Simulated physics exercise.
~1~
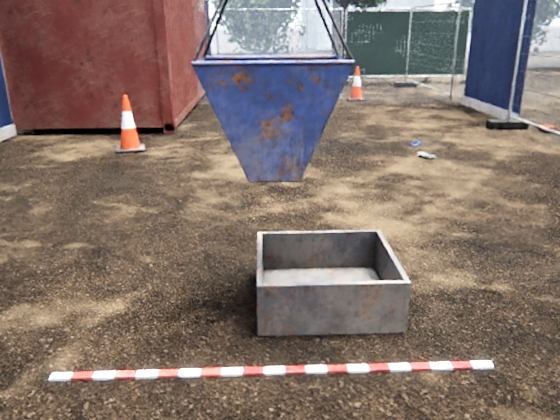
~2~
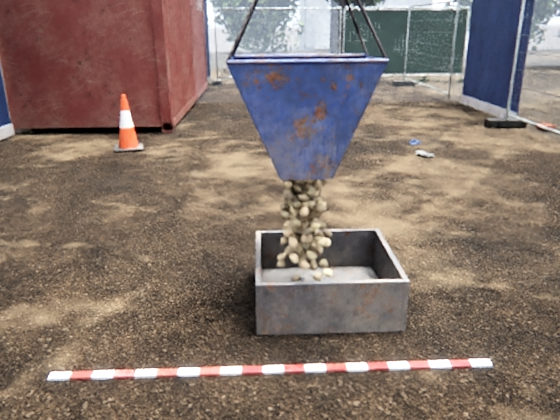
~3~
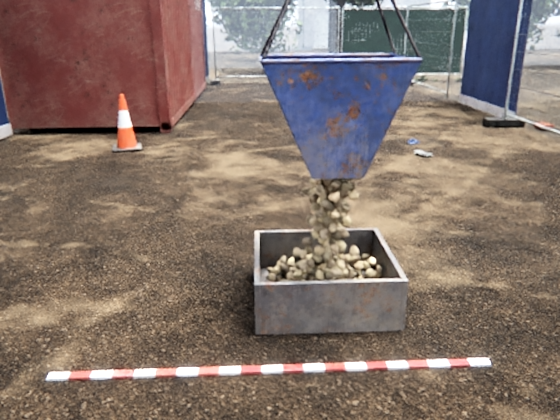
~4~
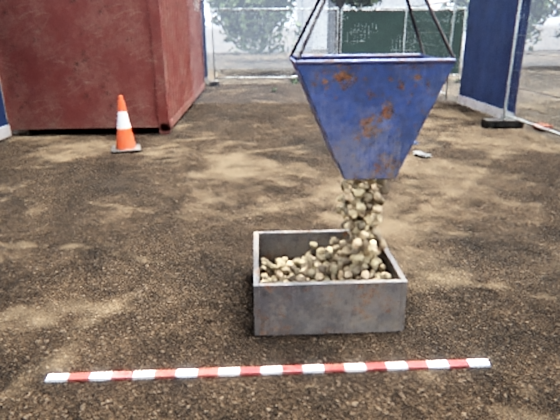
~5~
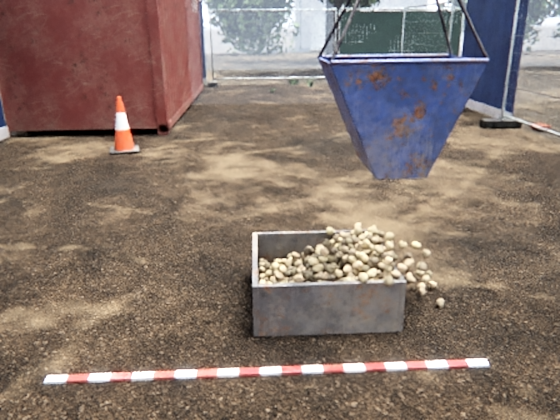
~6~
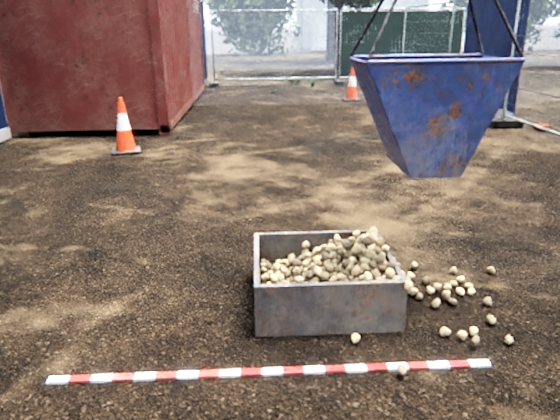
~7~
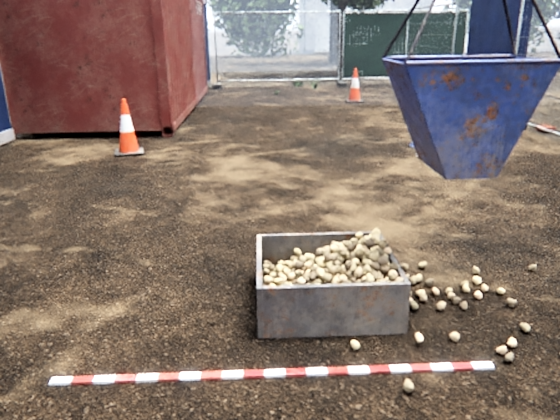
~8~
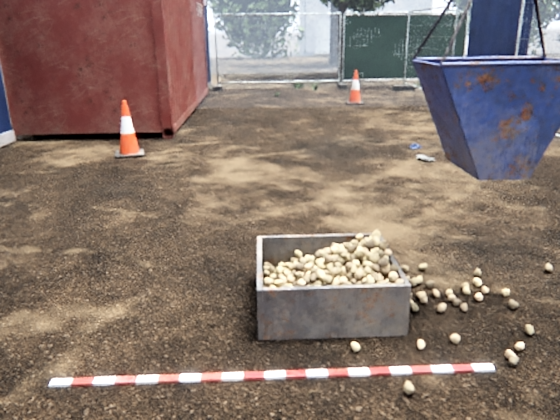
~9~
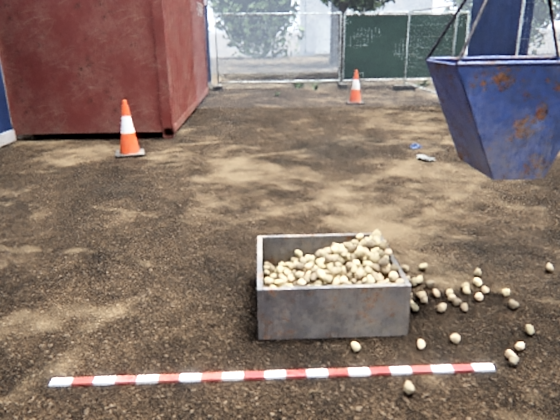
The clip opens on a rusty blue hopper hanging above an open grey bin on bare ground, with a red and white striped staff lying in front. The hopper moves to the right as pale rounded stones pour from its underside into the bin. The stones pile up, heaping more toward the right side as the hopper passes over. Once the hopper is empty, some stones spill over the right edge and scatter across the ground. The hopper carries on to the upper right and slows, leaving the bin heaped with most of the stones and a few lying still beside and in front of it.
